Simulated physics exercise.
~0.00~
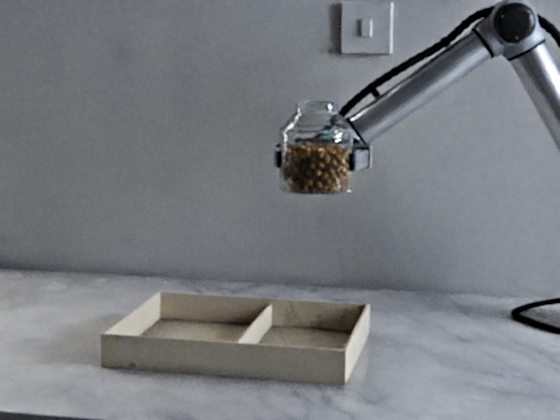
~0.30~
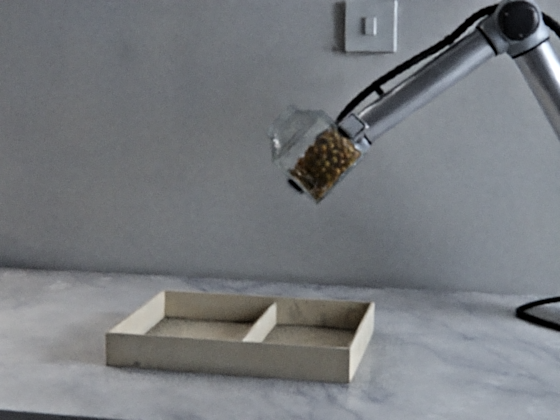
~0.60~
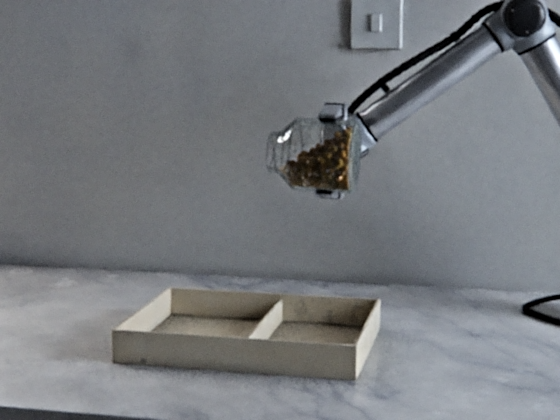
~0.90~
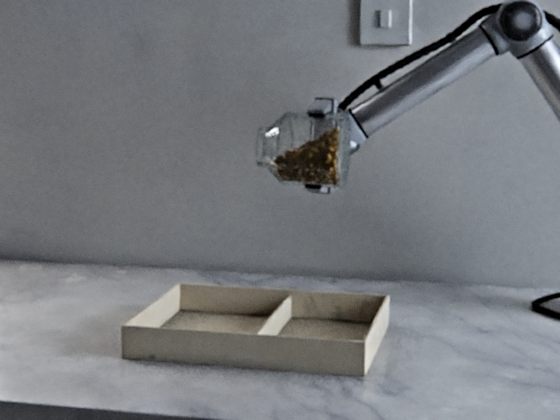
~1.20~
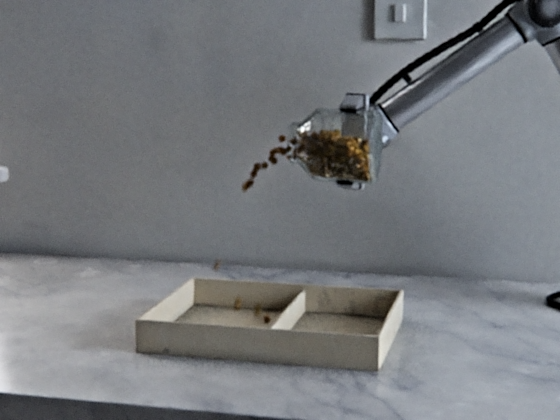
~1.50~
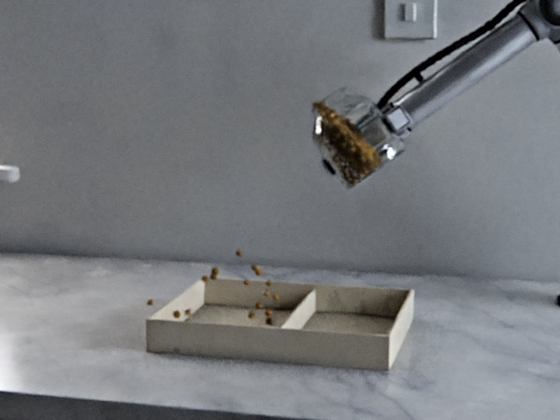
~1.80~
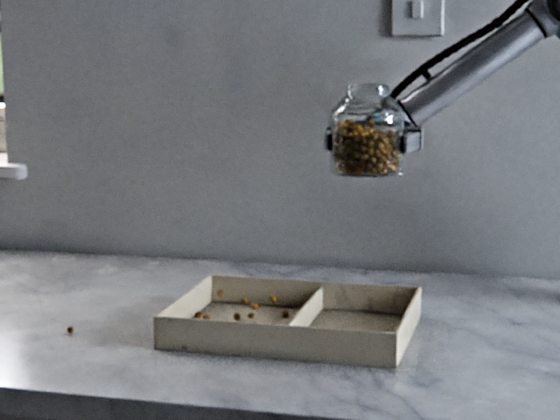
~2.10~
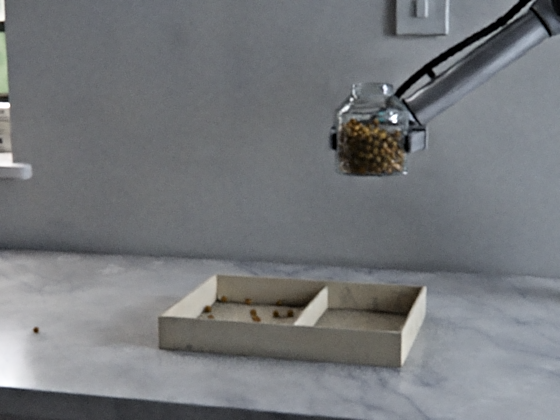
In the video, a robotic arm tips a clear jar of small yellowish-brown beads onto its side above a divided tray, spilling a few into the left compartment. The jar returns upright still mostly full, with one stray bead on the marble surface left of the tray.
